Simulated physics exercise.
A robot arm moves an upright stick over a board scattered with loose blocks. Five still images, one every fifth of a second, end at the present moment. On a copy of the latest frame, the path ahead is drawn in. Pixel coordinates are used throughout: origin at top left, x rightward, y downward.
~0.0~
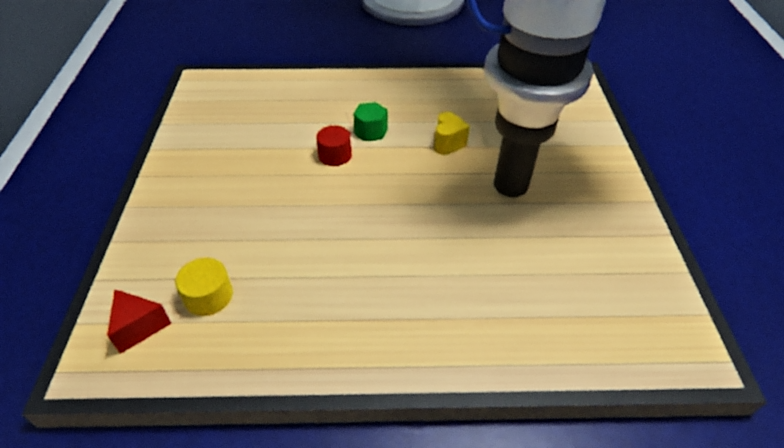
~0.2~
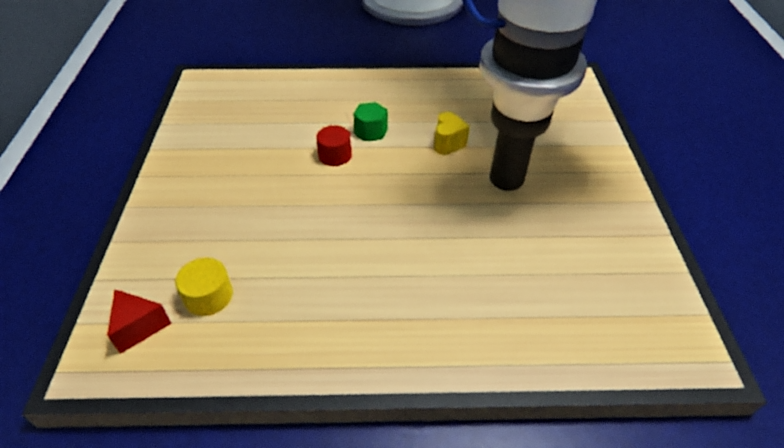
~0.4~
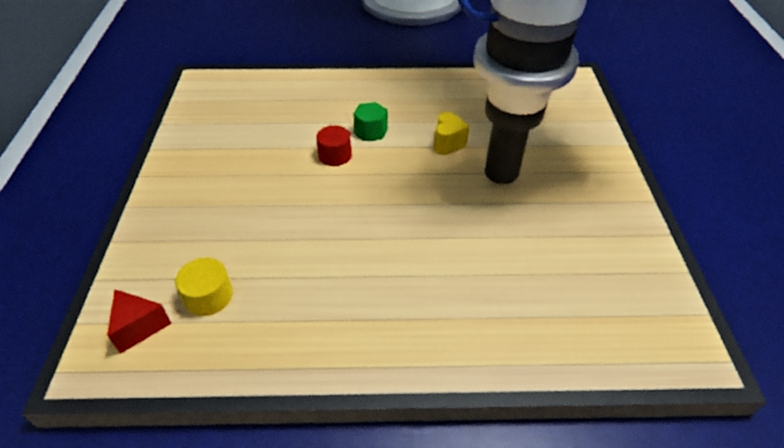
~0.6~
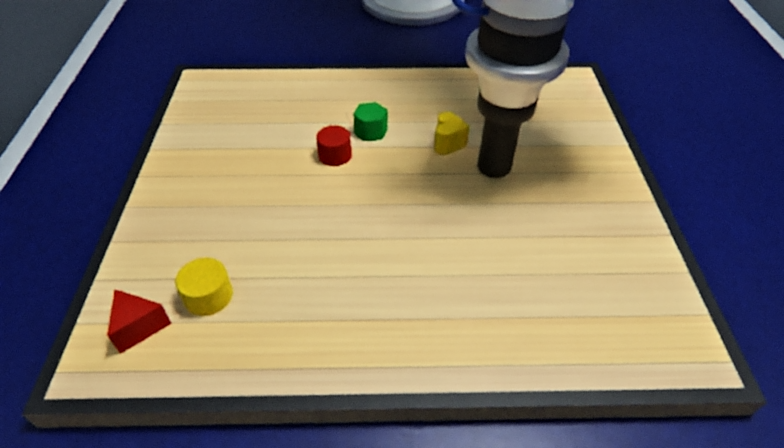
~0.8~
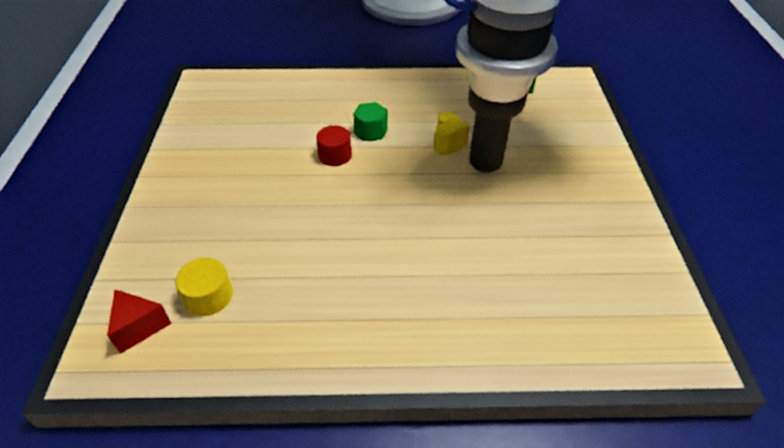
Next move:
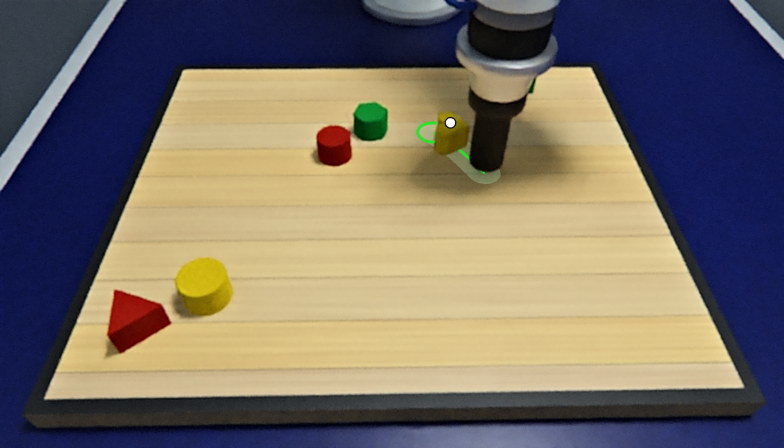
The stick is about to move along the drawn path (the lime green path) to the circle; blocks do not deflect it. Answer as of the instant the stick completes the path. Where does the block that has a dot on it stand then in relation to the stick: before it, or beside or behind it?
It is still there in front.
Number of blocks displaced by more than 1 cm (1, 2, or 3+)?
There will be one block that moves more than 1 cm.
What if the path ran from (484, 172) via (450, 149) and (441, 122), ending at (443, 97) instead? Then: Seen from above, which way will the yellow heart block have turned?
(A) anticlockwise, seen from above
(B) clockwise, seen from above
(A)
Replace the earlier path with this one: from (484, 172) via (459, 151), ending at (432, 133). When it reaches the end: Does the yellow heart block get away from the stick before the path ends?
I expect not.
Path on the board, from (484, 172) over (468, 157) and (451, 144) to (433, 132); the dot is on the yellow heart block.
The first path, step by step. Halfway along, stick (460, 140); yellow heart block (440, 115).
At the end, stick (434, 123); green hexagonal block in place; yellow heart block (414, 99).
